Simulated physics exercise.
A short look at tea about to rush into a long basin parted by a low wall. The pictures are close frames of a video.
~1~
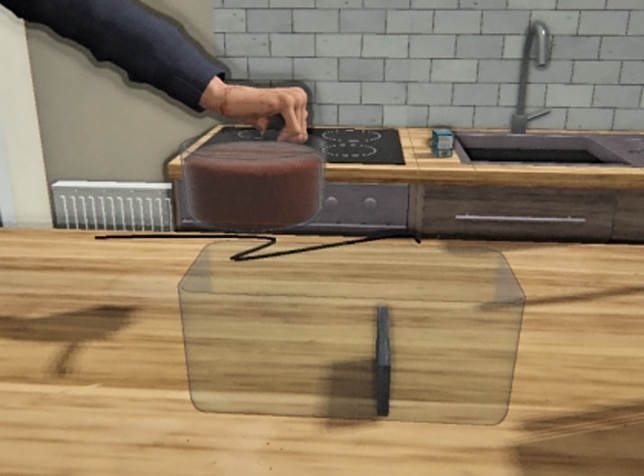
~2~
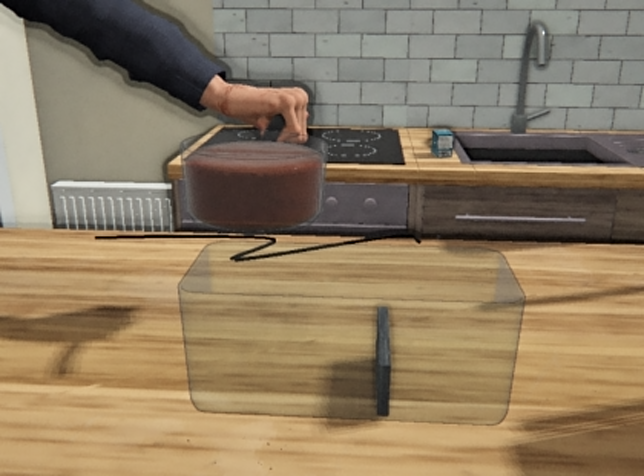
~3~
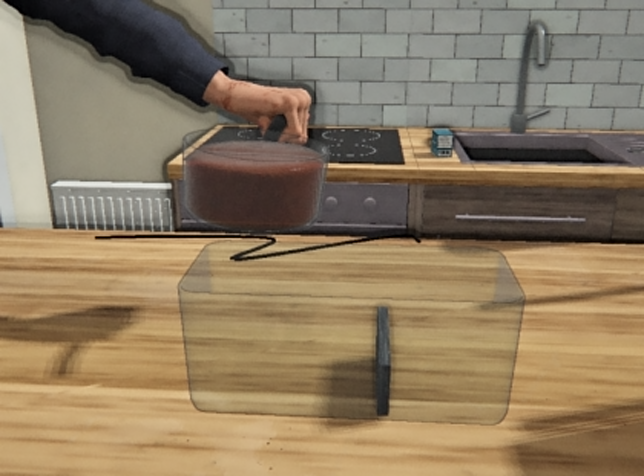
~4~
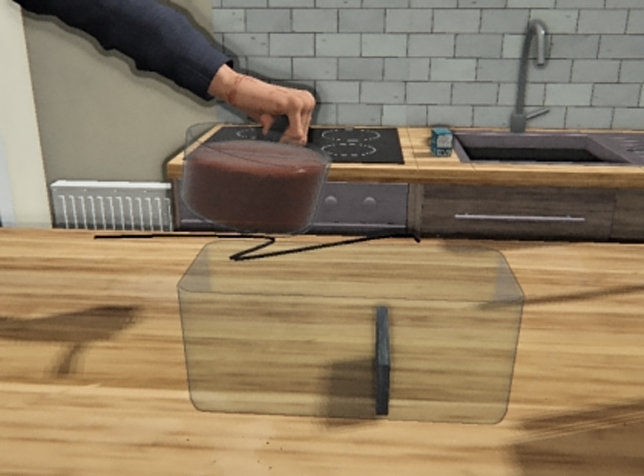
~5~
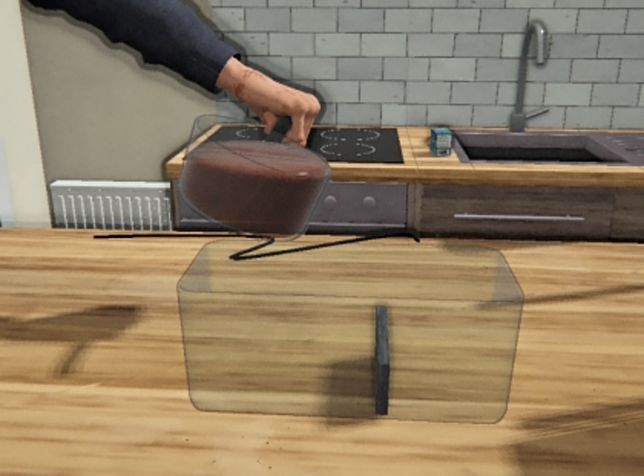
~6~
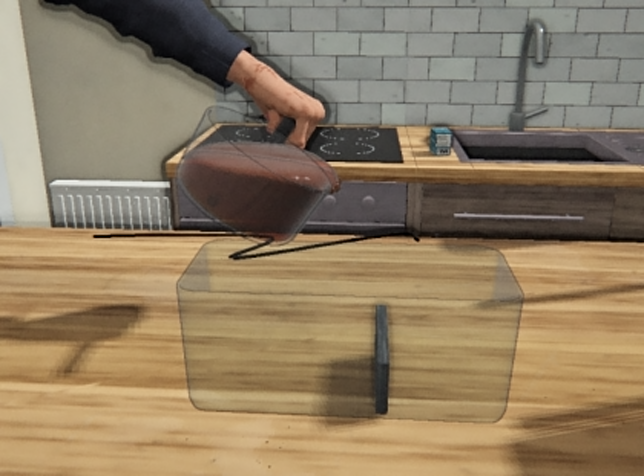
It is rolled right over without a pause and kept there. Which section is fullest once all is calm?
The left part.
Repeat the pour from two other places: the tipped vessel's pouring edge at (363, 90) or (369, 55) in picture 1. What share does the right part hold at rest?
Roughly 75 per cent, and 80 per cent.
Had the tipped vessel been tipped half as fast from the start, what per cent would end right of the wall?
Near 50 %.
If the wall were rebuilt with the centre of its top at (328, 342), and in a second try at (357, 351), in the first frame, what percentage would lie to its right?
The first gives 90 %, the second 60 %.
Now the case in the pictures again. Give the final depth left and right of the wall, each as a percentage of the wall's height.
Left about 40, right about 20.
A moment on, the tilt is 92° and 29 per cent is still to pour, 29 is left of the wall and 17 right of it.
Next, the tilt is 97° and 8 per cent is still to pour, 64 is left of the wall and 25 right of it.
Then the tilt is 97° and 2 per cent is still to pour, 68 is left of the wall and 25 right of it.
Later the tilt is 97° and 1 per cent is still to pour, 70 is left of the wall and 25 right of it.
At rest 71 per cent lies left of the wall, 25 right of it and 4 outside.
